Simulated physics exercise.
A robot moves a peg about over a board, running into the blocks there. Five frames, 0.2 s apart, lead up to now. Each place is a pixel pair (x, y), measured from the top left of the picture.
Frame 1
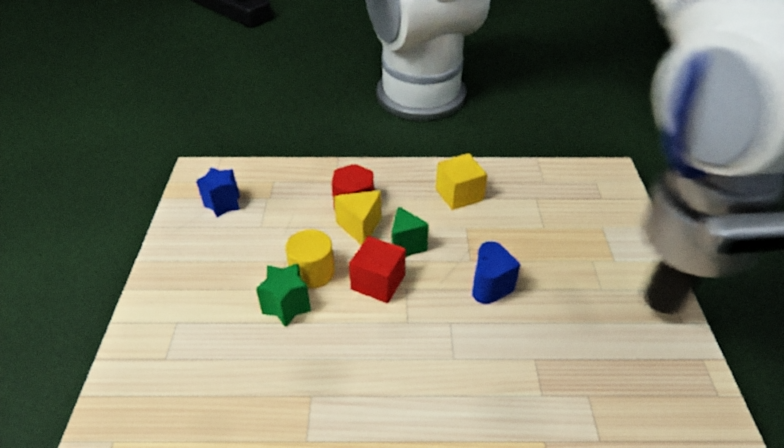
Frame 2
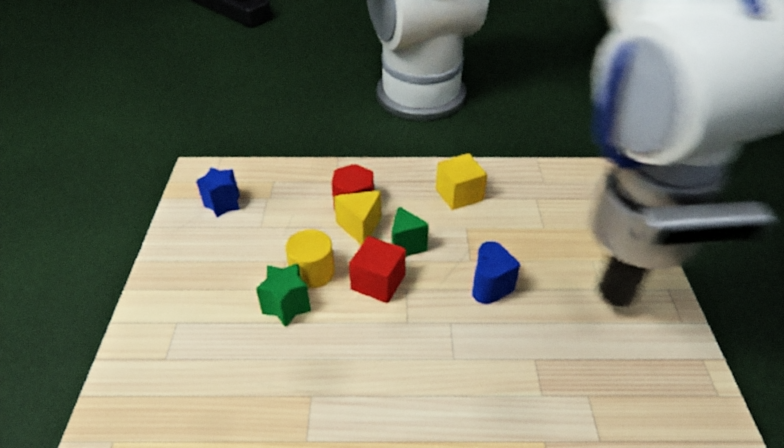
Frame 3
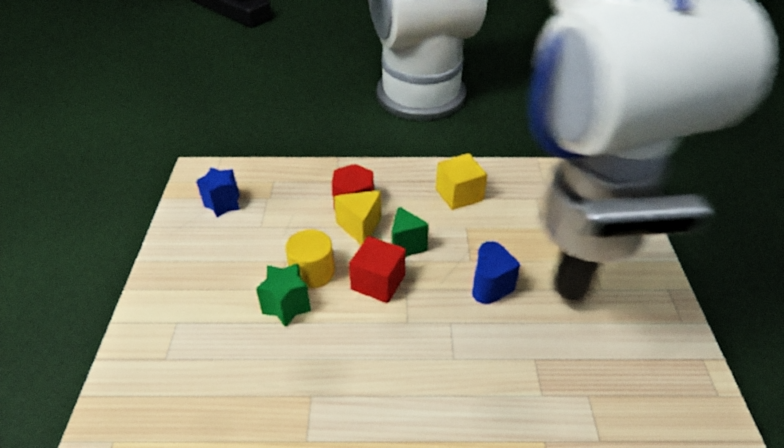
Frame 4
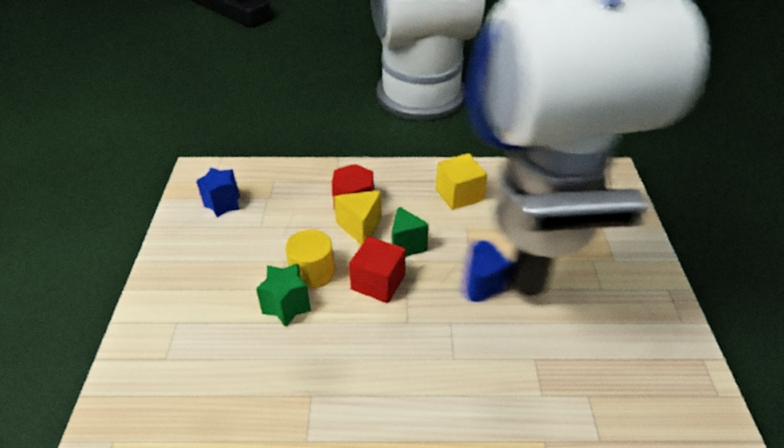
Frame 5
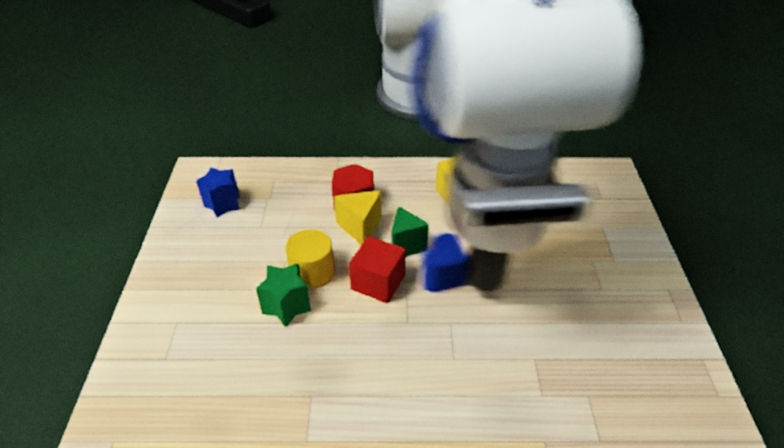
On a pale wooden board over a dark green surface, seen from above at a steady angle, small coloured blocks lie scattered. A blue star sits far left, with a green star, yellow cylinder, red and yellow blocks and a green triangle nearer the middle, and a blue heart to their right. A white robot arm sweeps its dark peg leftward from the right edge, meets the heart and pushes it left toward the red cube.
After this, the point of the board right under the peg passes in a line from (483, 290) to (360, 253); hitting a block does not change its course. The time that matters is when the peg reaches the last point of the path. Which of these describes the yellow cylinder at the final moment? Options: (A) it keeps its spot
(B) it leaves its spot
B - it leaves its spot.
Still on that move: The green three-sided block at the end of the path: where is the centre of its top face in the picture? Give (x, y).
Top centre: (384, 192).
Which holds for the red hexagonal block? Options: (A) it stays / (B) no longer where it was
I choose B.
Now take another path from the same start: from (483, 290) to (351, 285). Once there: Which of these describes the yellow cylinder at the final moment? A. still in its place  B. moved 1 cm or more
B.
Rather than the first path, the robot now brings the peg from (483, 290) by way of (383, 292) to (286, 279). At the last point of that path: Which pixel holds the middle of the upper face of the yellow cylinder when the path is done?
I expect it at (266, 225).
The first path, step by step. One third of the way, peg (442, 264); red square (366, 251), turned 40° anticlockwise; green three-sided block (397, 212), turned 25° anticlockwise; blue heart (408, 232), turned 25° clockwise.
Two thirds of the way, peg (399, 251); red hexagonal block (352, 175); red square (361, 249), turned 55° anticlockwise; green three-sided block (389, 196), turned 15° clockwise; blue heart (378, 216), turned 60° clockwise.
At the end, peg (360, 239); yellow cylinder (280, 247); red hexagonal block (348, 168), turned 50° clockwise; red square (330, 249), turned 90° anticlockwise; green three-sided block (384, 192), turned 40° clockwise; blue heart (343, 204), turned 70° clockwise.
